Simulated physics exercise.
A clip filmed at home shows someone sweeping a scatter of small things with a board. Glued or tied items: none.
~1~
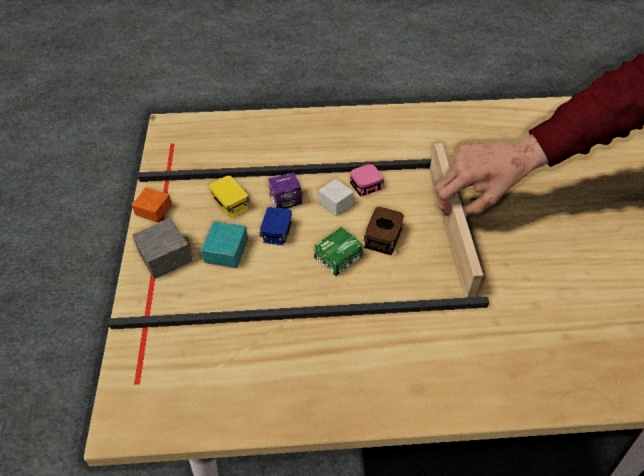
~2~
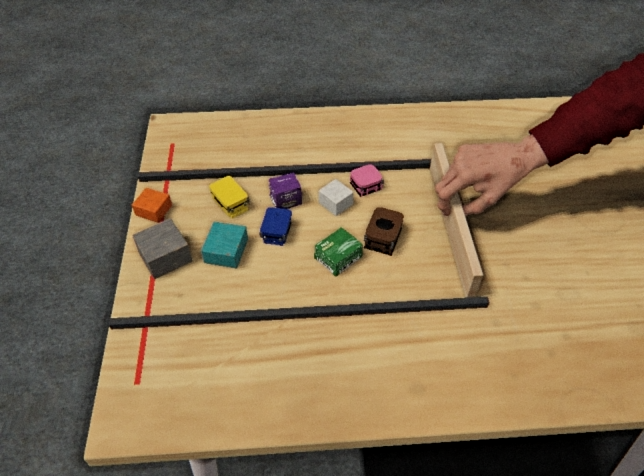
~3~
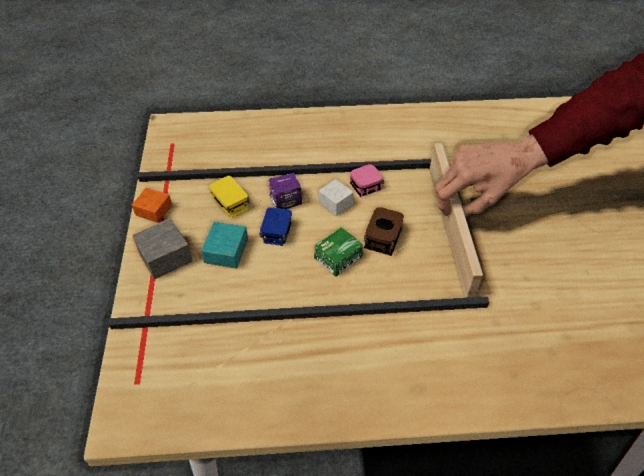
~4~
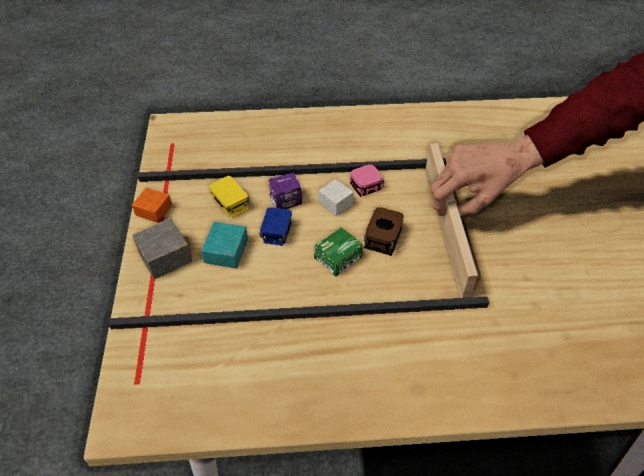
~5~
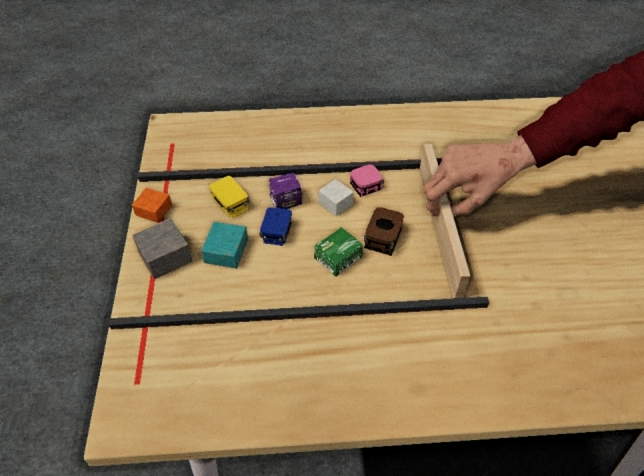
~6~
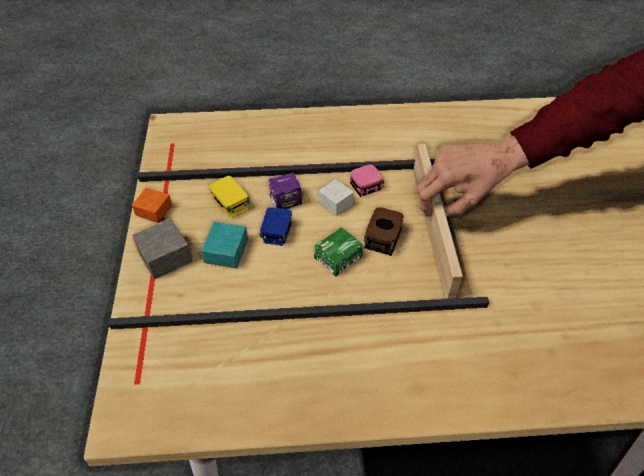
On a wooden table between two dark rails, a hand held a board upright beside scattered colourful blocks, then slid it slightly left toward them, while the blocks stayed still.
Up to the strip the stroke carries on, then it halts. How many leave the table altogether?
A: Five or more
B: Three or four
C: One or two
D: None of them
A.
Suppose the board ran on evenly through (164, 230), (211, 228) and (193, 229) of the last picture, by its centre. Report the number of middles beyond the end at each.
In order, that gives 6, then 2, then 3.
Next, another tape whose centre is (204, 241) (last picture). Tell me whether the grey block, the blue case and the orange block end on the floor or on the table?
The grey block? It does not stay. The blue case? It is safe. The orange block? It does not stay.
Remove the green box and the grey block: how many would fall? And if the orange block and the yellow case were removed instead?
Well, the first time you'd get 5, and the next time 4.
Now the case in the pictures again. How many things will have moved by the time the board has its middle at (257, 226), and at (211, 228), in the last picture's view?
The counts are 9 and 10.
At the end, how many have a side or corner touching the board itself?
That would be 4 of them.
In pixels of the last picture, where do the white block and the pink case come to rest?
The white block stops around (145, 213); the pink case around (152, 188).
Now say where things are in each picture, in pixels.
Orange block (152, 205); grey block (163, 248); turquoise block (225, 245); board (453, 216); tape (158, 244), in the first picture.
Grey block (163, 248); board (453, 216), in the second picture.
Turquoise block (225, 245); yellow case (229, 197), in the third picture.
Orange block (152, 205); pink case (366, 181), in the fourth picture.
Grey block (163, 248); white block (336, 197), in the fifth picture.
Orange block (152, 205); grey block (163, 248); turquoise block (225, 245); board (435, 216); tape (158, 244), in the sixth picture.
Early on, none off yet; orange block at rest near (152, 205); grey block at rest near (163, 248); turquoise block at rest near (225, 245).
Finally, the number that fall off is five or more; lost, purple box, blue case, yellow case, turquoise block, grey block and orange block.
